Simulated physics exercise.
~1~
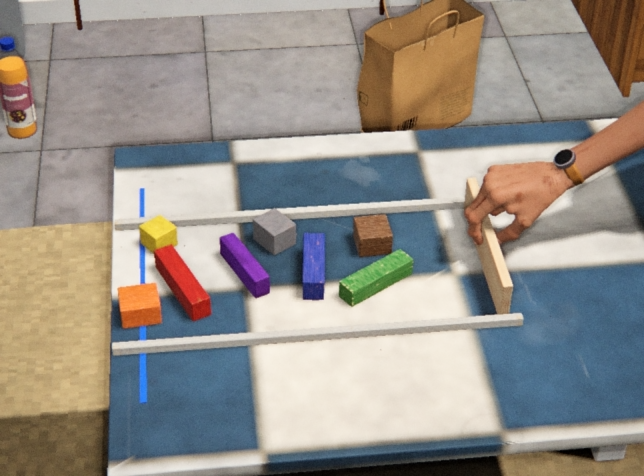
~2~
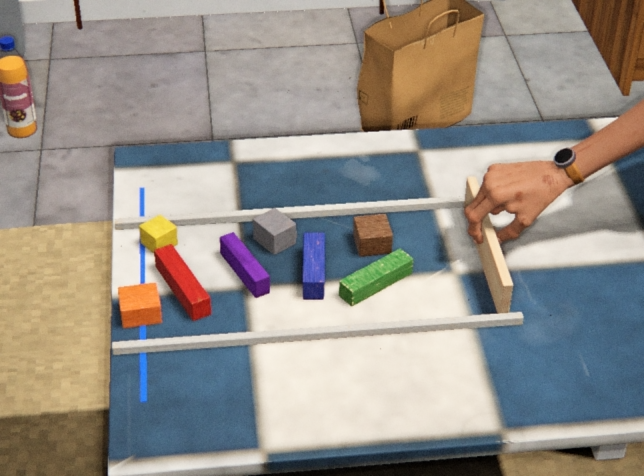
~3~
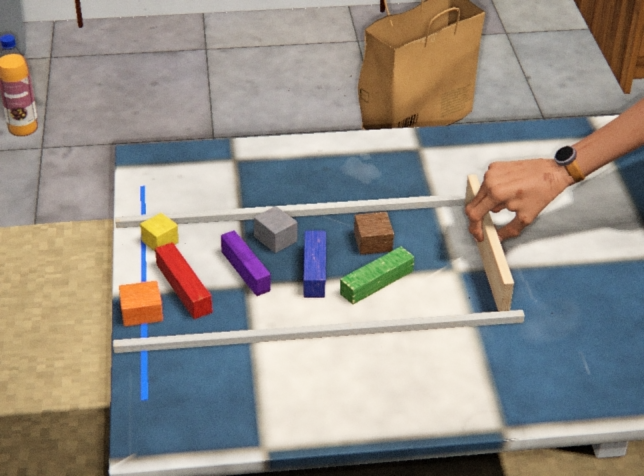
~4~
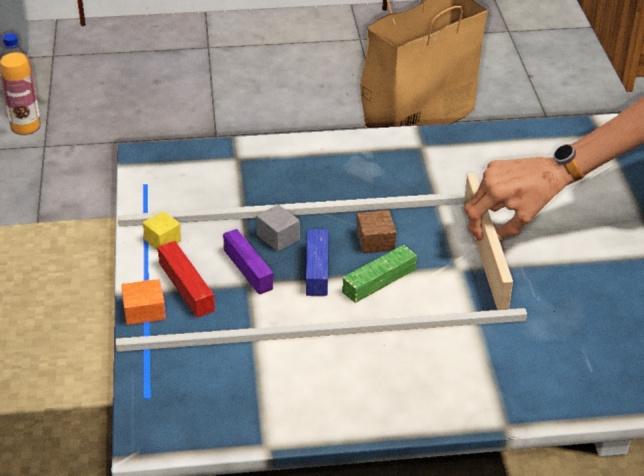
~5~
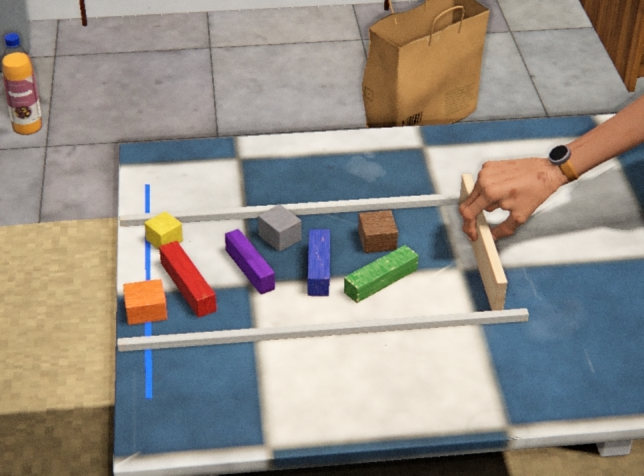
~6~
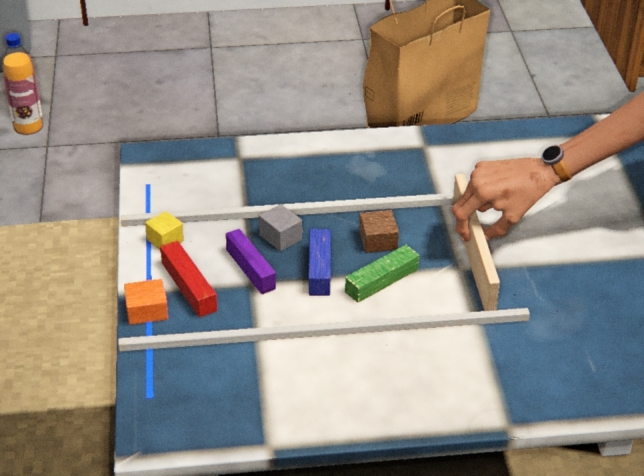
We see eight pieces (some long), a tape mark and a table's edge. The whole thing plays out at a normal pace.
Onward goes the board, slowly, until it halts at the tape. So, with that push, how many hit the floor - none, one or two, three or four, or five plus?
I'd say five plus.
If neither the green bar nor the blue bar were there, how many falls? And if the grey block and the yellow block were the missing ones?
That gives 4 in the first case, then 4 in the second.
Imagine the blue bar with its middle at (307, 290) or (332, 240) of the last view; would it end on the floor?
First place: It goes off the edge; second place: It goes off the edge.
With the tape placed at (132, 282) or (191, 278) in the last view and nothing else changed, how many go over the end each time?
Down on the floor: 7 and 3.
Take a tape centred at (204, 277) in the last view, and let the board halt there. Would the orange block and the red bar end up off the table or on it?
Result - orange block is gone, red bar is still there.
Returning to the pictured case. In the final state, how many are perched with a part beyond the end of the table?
It comes to 1.
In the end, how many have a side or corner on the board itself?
Contact count: 2.
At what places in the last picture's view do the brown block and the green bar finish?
The brown block stops around (131, 248); the green bar around (138, 307).
Soon after, none off yet; orange block at rest near (146, 301); yellow block at rest near (165, 232); red bar at rest near (188, 278).
After that, none off yet; orange block at rest near (146, 301); yellow block at rest near (165, 232); red bar moving near (181, 279).
In the end, the number that fall off is five or more; gone, blue bar, grey block, purple stick, red bar, yellow block and orange block.
